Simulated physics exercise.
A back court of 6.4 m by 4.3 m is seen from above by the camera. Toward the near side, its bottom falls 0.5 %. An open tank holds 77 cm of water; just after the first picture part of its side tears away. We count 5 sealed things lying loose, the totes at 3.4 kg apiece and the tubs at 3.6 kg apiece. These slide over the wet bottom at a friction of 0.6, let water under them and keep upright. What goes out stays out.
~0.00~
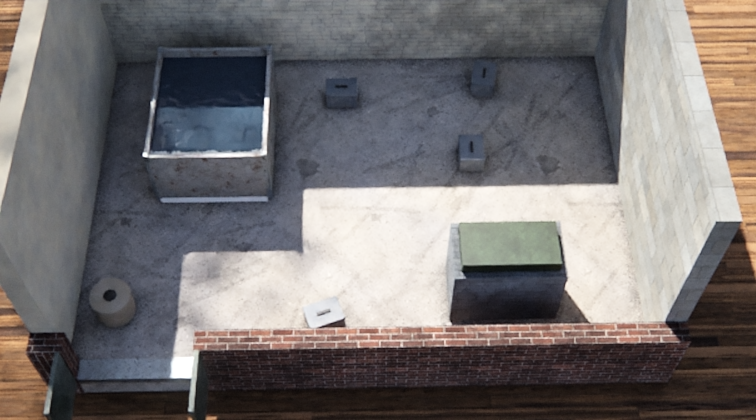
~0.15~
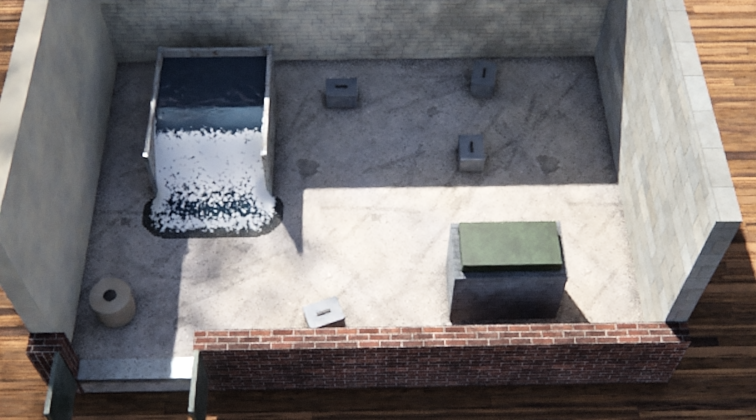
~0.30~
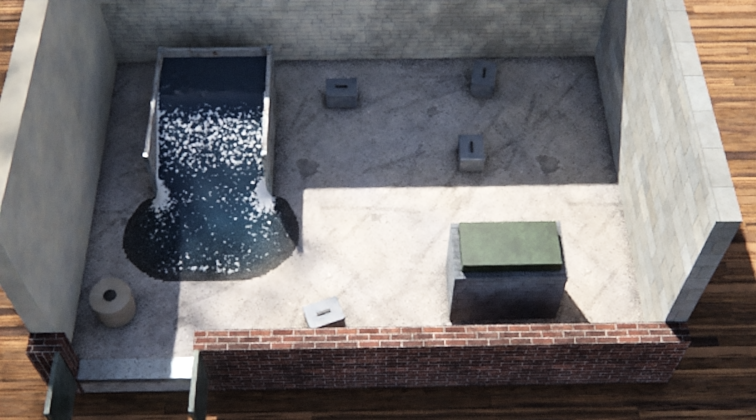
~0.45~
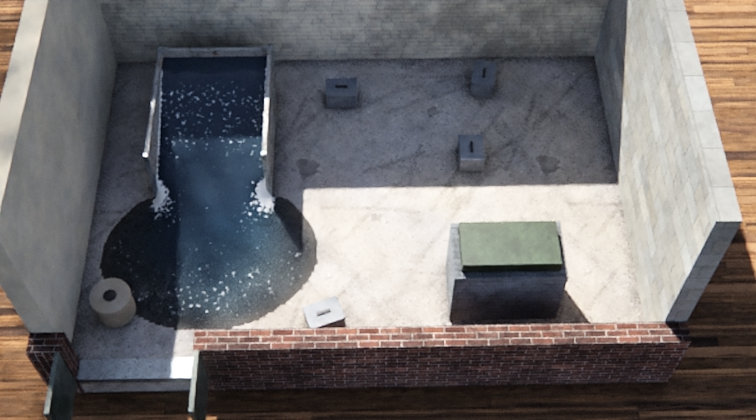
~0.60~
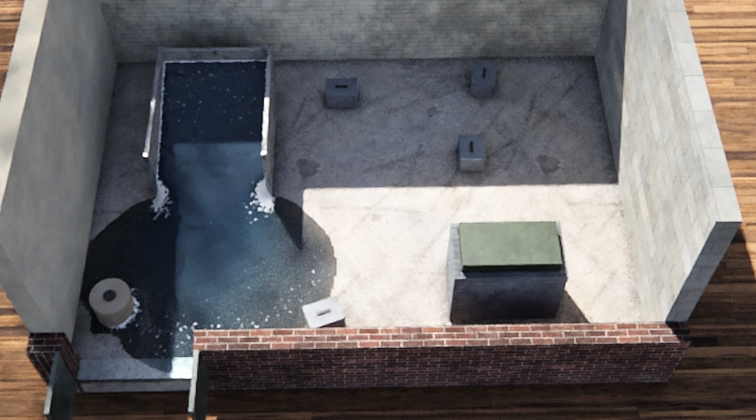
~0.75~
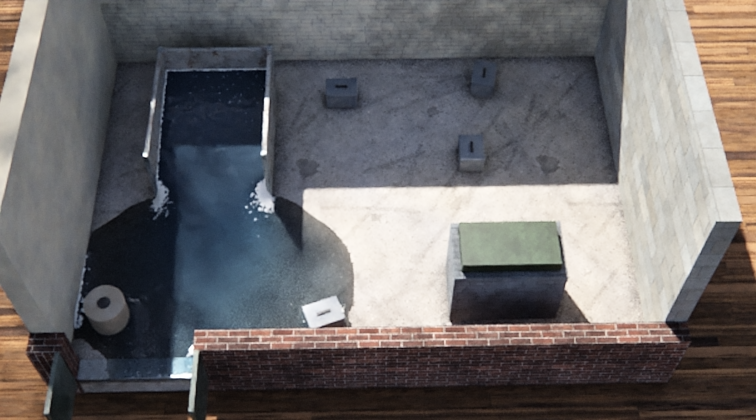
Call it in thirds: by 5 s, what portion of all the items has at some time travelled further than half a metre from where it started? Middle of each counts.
The portion is between a third and two thirds.
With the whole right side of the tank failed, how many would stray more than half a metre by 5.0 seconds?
In that case the number is 4.
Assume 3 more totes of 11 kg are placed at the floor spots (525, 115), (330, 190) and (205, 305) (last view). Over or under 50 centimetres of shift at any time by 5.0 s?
Check, in order - not exceeded, not exceeded, exceeded.
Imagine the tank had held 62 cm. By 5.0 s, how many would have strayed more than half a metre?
Then it comes to 2.
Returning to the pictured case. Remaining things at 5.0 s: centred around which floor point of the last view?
Mean floor pixel: About (454, 122).
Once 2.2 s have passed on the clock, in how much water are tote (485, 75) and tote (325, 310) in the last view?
First about 0 cm, second about 12 cm.
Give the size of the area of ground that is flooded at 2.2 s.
11.5 m2.
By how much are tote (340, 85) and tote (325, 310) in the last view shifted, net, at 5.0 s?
Object 1: 0 cm. Object 2: 300 cm.
After 1.1 s 0 of 5 are over 50 cm from their spots; 2 afloat.
After 2.2 s 2 of 5 are over 50 cm from their spots; 1 afloat.
After 3.5 s 2 of 5 are over 50 cm from their spots; 0 afloat.
After 5.0 s 3 of 5 are over 50 cm from their spots, and 3 have been at some point; 1 afloat.
